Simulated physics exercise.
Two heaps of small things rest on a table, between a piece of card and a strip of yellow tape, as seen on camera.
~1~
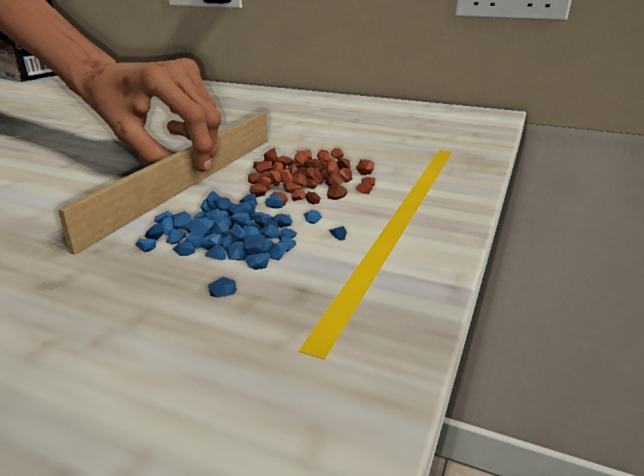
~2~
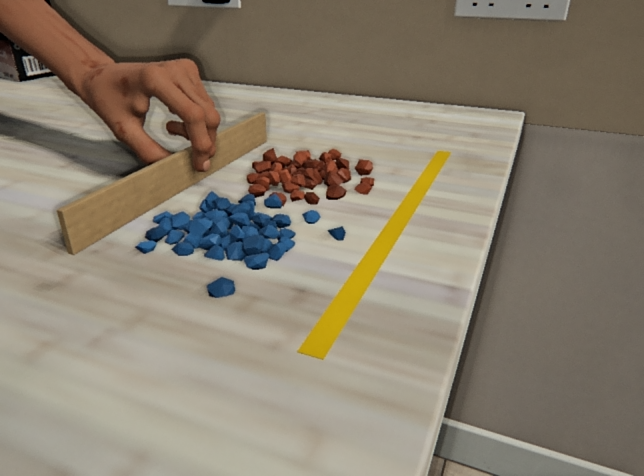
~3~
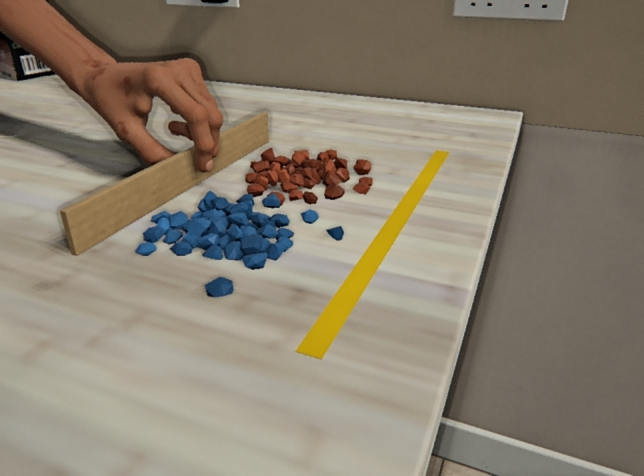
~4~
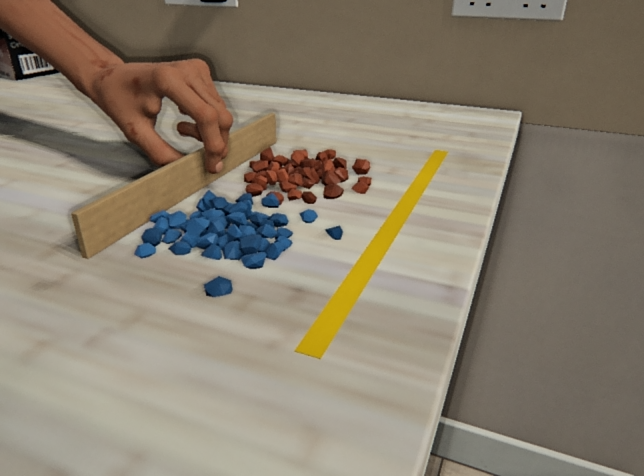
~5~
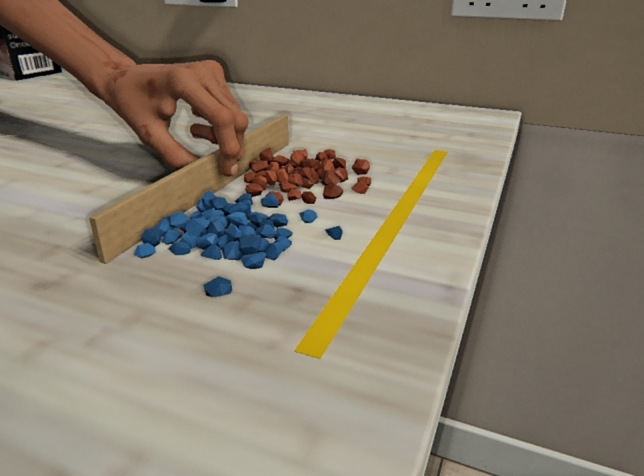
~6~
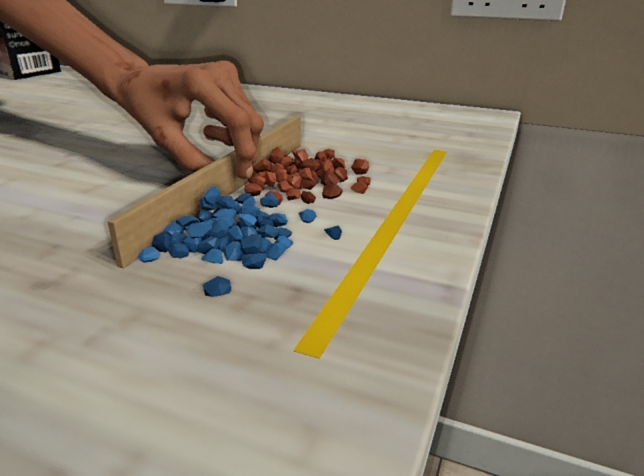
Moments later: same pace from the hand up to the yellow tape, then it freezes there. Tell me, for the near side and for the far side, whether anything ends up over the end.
One by one: The front batch partly leaves the surface. The back batch partly leaves the surface.
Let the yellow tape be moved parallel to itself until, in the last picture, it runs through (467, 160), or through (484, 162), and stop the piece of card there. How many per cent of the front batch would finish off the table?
Lab note - share off: About 60% and about 90%.
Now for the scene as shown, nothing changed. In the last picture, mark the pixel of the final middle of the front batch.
Around (412, 272) in the last picture.
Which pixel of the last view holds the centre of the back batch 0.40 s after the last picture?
Its centre should sit roughly at (371, 185).
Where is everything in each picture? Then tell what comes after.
In the first frame, piece of card (88, 219), at rest; yellow tape (442, 156), about a palm's width from the edge; edge at (490, 239); front batch (222, 234), some aquarium stones; back batch (304, 172), some bits of crushed brick.
In the second frame, piece of card (86, 219), at rest; back batch (303, 172), just a few pushed along.
In the third frame, piece of card (90, 220); front batch (219, 234).
In the fourth frame, piece of card (101, 223); back batch (300, 171).
In the fifth frame, piece of card (118, 227); front batch (218, 234), just a few pushed along.
In the sixth frame, piece of card (135, 231); yellow tape (437, 156); edge at (485, 238); front batch (225, 234), roughly a quarter pushed along; back batch (304, 173), about a tenth pushed along.
Then, 0.40 s later than the last frame, piece of card still moving, near (318, 169); front batch all on the table, its front near (355, 271); back batch all on the table, its front near (412, 191).
Then, 0.82 s later than the last frame, piece of card stopped at the yellow tape; front batch all on the table, its front near (483, 267); back batch about a tenth over the edge.
Then, 1.10 s later than the last frame, piece of card stopped at the yellow tape; front batch about a tenth over the edge; back batch roughly a quarter over the edge.
When it is over, piece of card stopped at the yellow tape; front batch about a tenth over the edge; back batch roughly a quarter over the edge.
